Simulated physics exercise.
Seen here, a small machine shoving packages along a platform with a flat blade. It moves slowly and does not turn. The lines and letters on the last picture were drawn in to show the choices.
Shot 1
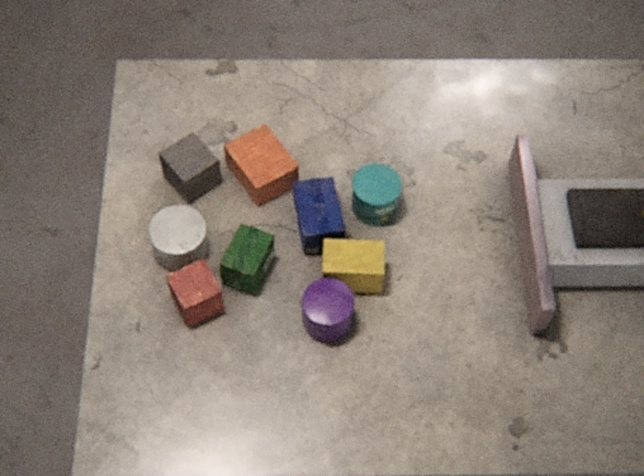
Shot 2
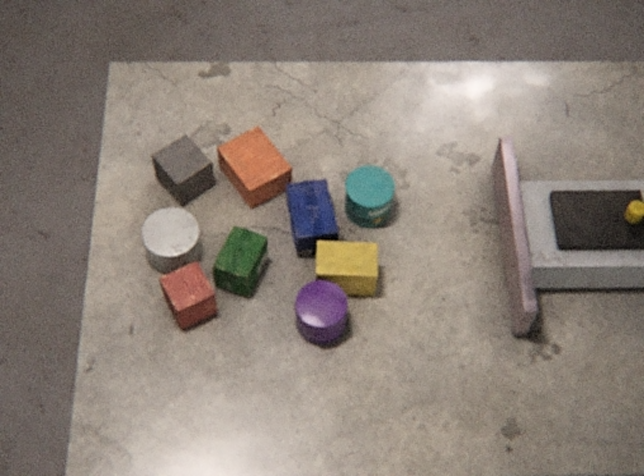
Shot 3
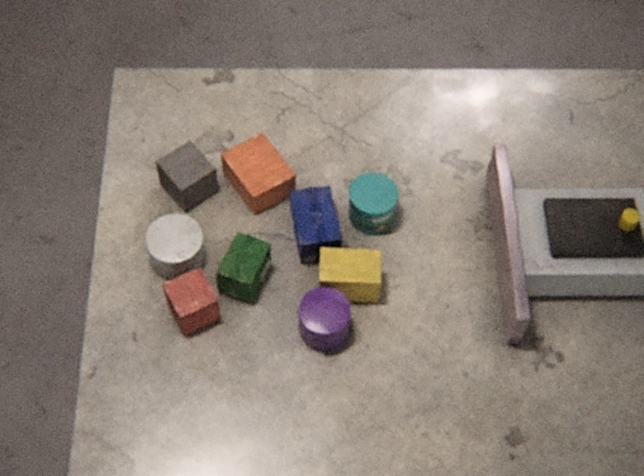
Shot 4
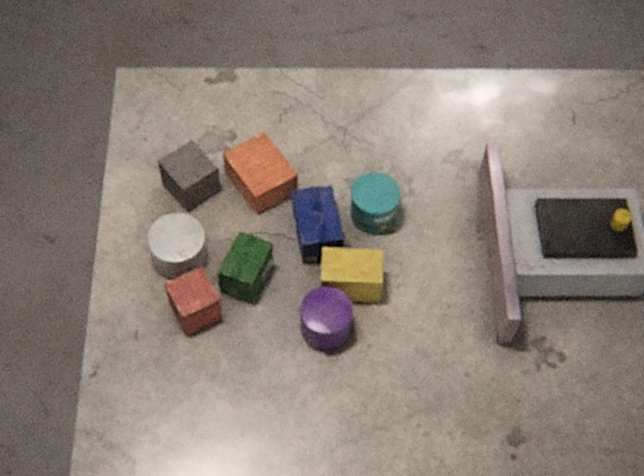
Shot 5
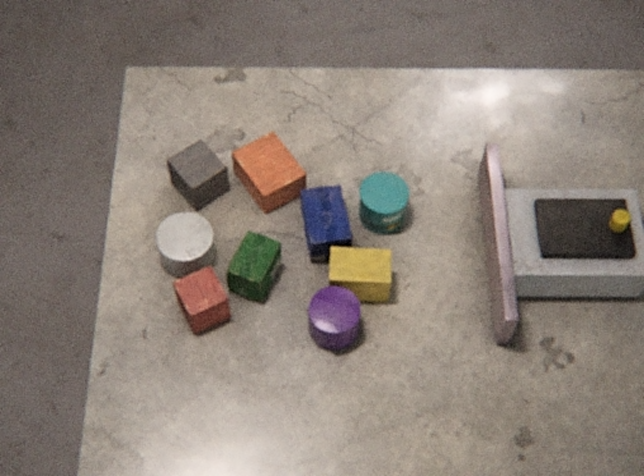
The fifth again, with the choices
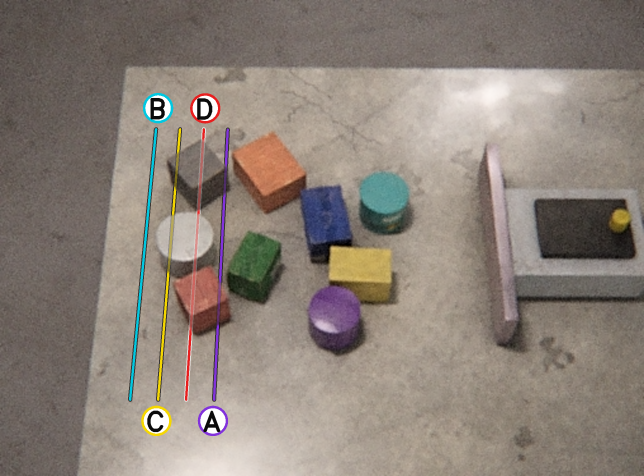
A grey machine with a flat, pale pinkish blade sits at the right of a worn concrete-like platform, seen from high above. To its left, grey, orange, blue, green, red and yellow blocks cluster with white, turquoise and purple cylinders. The machine slides slowly left without turning, then barely moves, while the blocks and cylinders stay put and the camera shakes slightly.
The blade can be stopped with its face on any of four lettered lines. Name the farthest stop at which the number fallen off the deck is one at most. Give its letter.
At D, and not beyond.
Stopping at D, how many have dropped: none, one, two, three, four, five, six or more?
One.
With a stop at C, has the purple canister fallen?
No.
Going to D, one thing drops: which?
The white canister goes over.
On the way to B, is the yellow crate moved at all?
Yes.
On the marked copy, A at (221, 254); B at (144, 254); C at (170, 254); D at (196, 254).
With D. Early on, robot (468, 227); turquoise pail (357, 203); yellow crate (354, 276).
Further on, robot (357, 226); white canister (159, 238); red crate (184, 311).
At the end, robot (273, 226); white canister over the edge; green parcel (109, 265); one fallen.
As for the rest, A is within the limit but short; B drops three; C drops three.
